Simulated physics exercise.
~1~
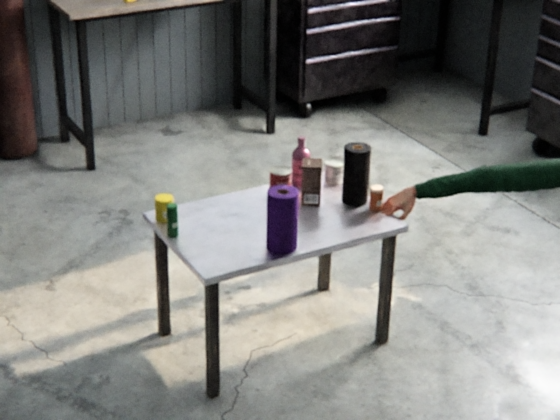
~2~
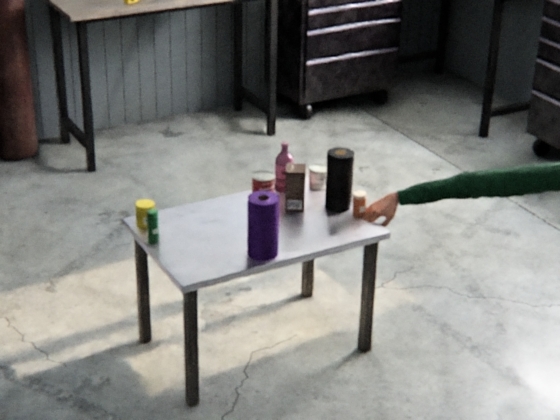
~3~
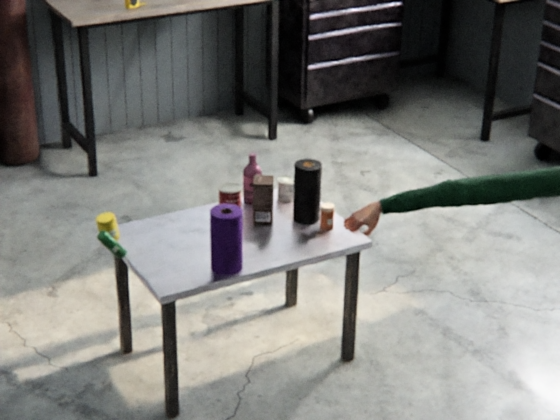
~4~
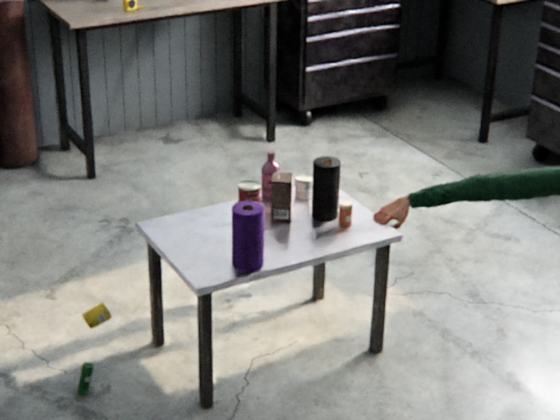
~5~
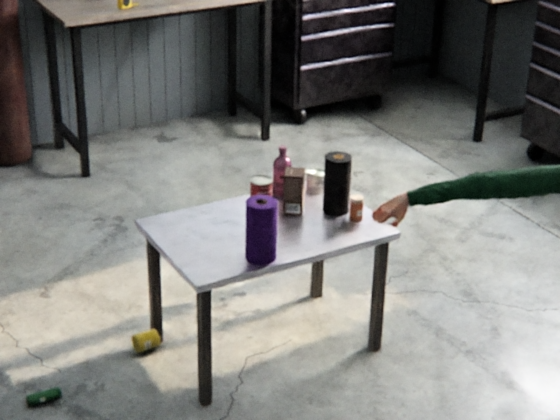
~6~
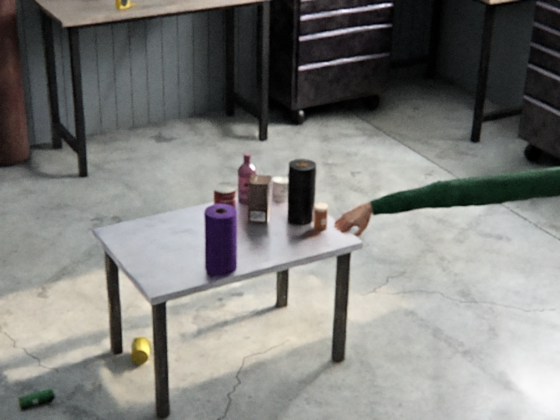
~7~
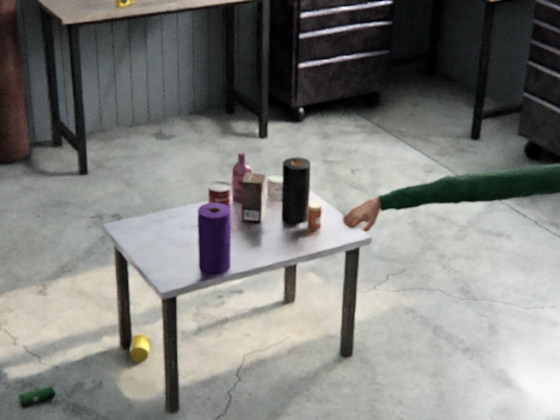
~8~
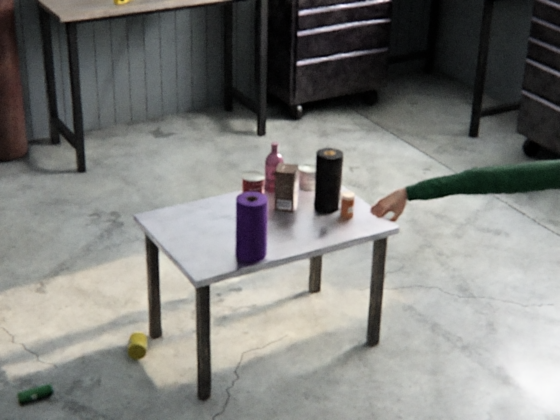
A green-sleeved arm reaches in from the right and grips the edge of a pale work table in a grey workshop, seen from above by a slightly swaying camera. A yellow jar and green shaker stand at the left corner, a purple roll near the front, and a red tin, pink bottle, brown carton, white tin, black roll and orange shaker behind. The hand drags the table left, and the jar and shaker tip off the edge. It shifts right, left, then right again. The fallen pair lie on the floor while everything else stays upright on the table.
